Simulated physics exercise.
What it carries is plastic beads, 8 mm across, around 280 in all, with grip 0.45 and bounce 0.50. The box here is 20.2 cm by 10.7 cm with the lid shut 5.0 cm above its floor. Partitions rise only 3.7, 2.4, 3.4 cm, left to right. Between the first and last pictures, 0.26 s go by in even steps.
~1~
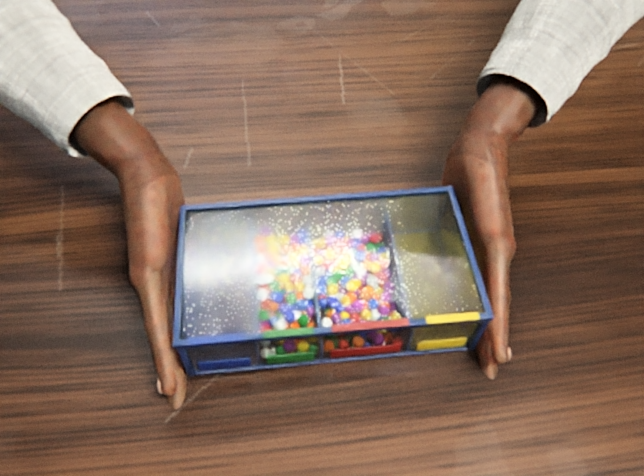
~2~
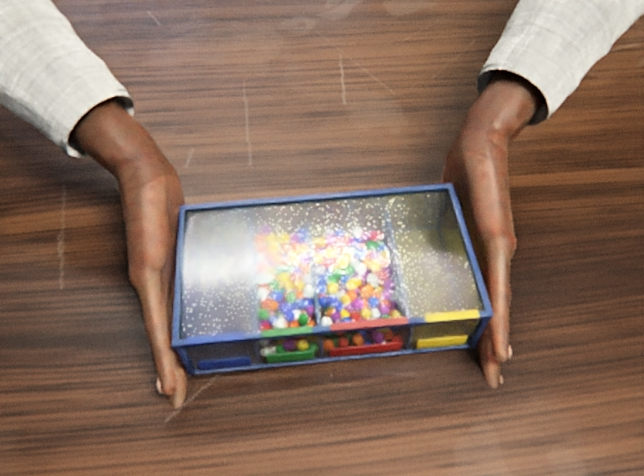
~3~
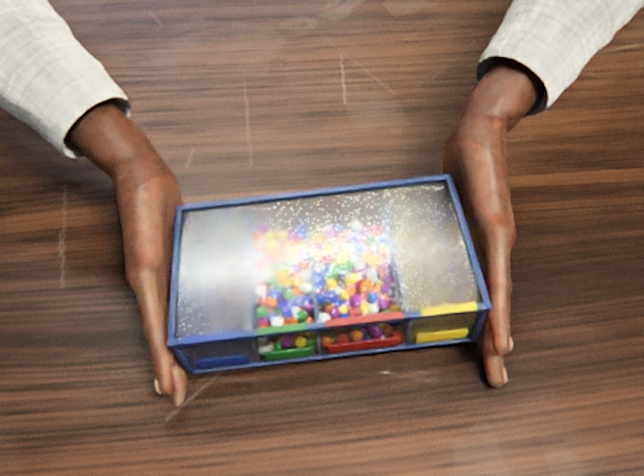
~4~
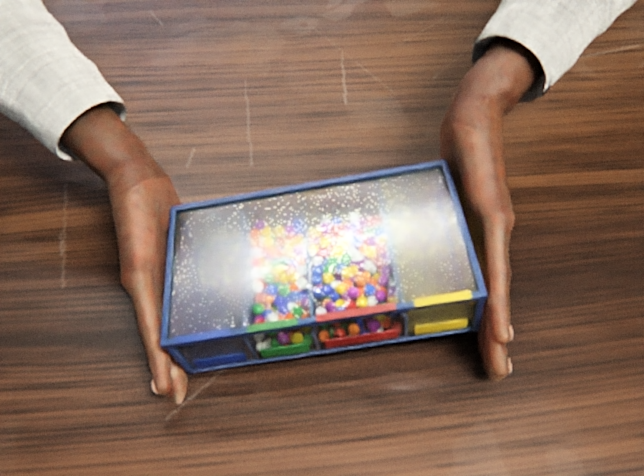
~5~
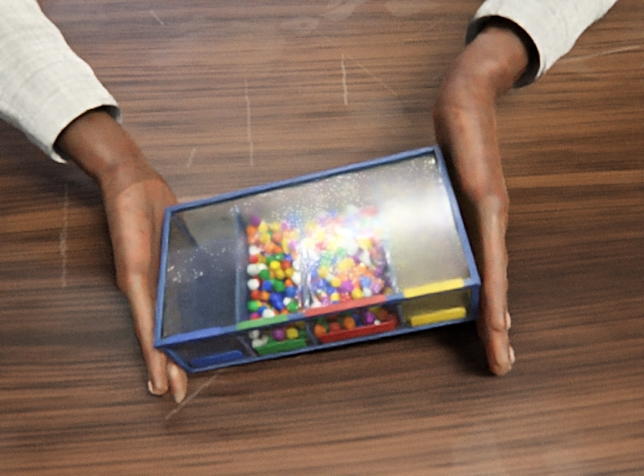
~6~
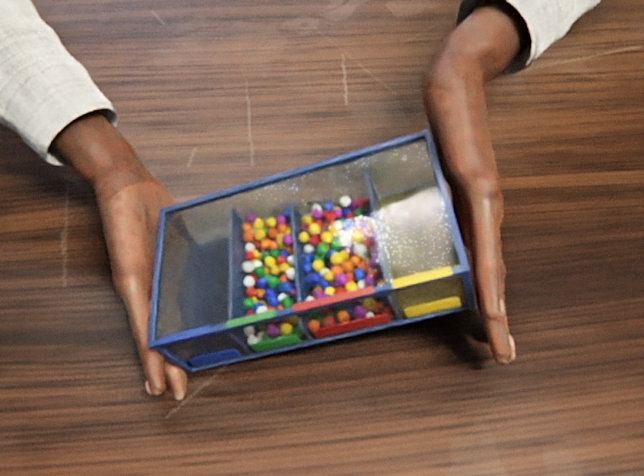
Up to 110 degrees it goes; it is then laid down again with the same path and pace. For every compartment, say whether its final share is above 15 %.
Red compartment: No, blue compartment: Yes, green compartment: Yes, yellow compartment: No.
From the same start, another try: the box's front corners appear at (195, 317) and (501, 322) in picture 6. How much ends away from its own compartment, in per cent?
That would be some 55 in a hundred.
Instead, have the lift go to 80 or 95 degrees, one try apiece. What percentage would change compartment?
25 % and 50 %.
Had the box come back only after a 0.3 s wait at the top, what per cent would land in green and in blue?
Then, in per cent: Green 70; blue 30.
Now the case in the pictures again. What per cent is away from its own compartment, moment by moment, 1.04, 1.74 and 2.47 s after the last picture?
Taking the three times in turn, it reads 50, 65 and 65.
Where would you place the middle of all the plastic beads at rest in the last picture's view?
(271, 289) or so.
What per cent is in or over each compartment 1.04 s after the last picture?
Red 10, blue 20, green 70, yellow 0.
Then, 1.04 s after the last picture, tilt 110 degrees; red 10 %, blue 20 %, green 70 %.
Then, 1.74 s after the last picture, tilt 49 degrees; blue 25 %, green 75 %.
Then, 2.47 s after the last picture, tilt 0 degrees; blue 30 %, green 70 %.
In the end, red 0 %, blue 30 %, green 70 %, yellow 0 %.
